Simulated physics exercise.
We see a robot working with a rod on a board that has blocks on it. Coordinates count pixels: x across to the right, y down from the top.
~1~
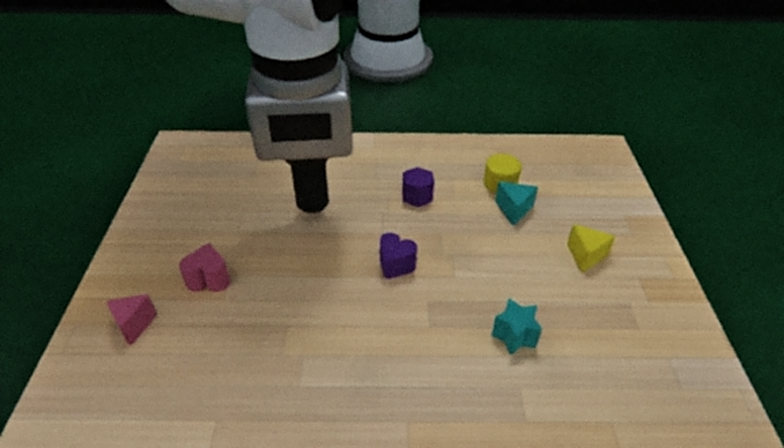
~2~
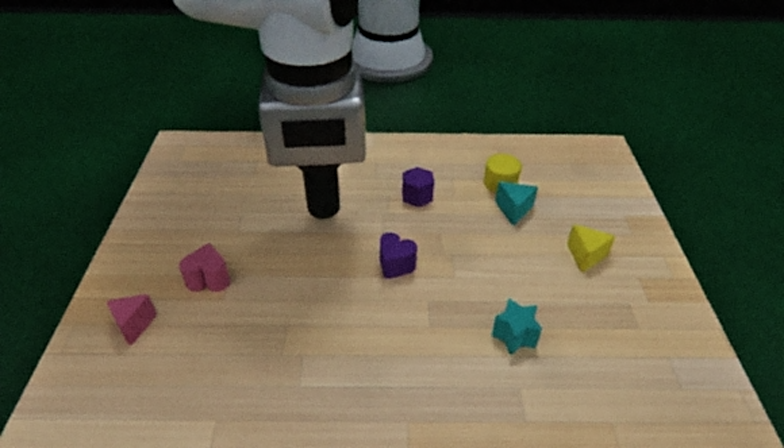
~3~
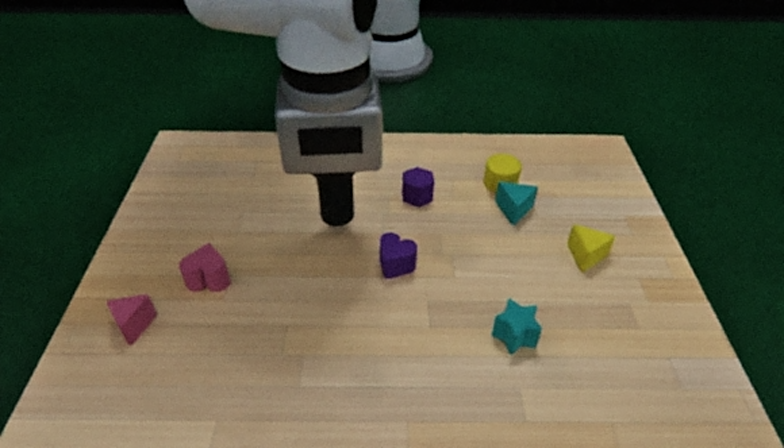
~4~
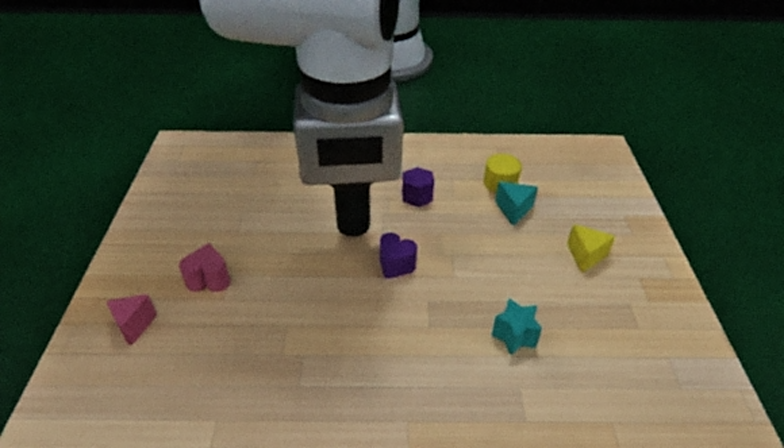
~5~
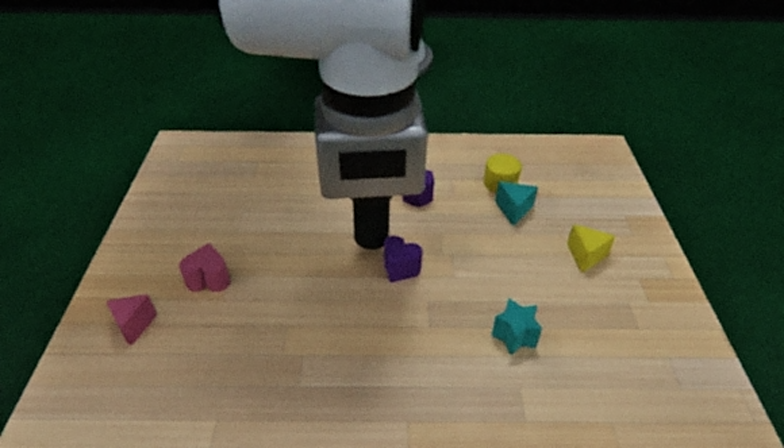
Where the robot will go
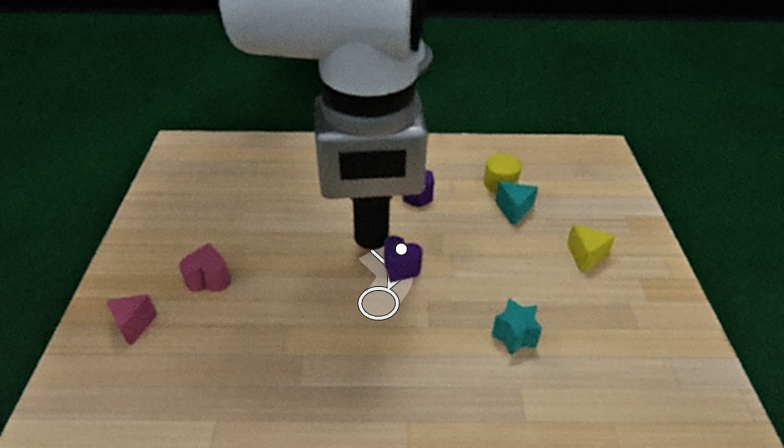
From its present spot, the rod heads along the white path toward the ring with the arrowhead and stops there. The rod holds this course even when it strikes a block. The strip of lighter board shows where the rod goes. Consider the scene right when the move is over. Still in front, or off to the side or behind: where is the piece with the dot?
Final position: To the side or behind.
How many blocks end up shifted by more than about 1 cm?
That push would leave one block displaced by more than about 1 cm.
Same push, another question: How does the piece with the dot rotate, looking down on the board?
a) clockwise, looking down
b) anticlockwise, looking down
My pick is b.
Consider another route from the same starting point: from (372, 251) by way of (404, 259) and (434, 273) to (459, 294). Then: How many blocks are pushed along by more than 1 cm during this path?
One gets moved.
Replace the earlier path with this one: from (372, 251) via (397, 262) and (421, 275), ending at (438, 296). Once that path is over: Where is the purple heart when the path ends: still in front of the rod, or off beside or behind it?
Looking at the end of the path, the purple heart is still being driven ahead.
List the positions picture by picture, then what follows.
The first picture shows rod tip at (313, 202); block tops, purple heart at (396, 246).
The second picture shows rod at (324, 208); blocks unchanged.
The third picture shows rod at (338, 215); blocks unchanged.
The fourth picture shows rod at (354, 225); blocks unchanged.
The fifth picture shows rod at (372, 238); purple heart at (401, 249).
Path on the board, from (372, 251) over (388, 266) and (392, 284) to (379, 303); the dot is on the purple heart.
What follows on the original path. Halfway along, rod at (395, 262); purple heart at (431, 270), turned 15° anticlockwise.
At the end, rod at (379, 290); purple heart at (433, 273), turned 25° anticlockwise.
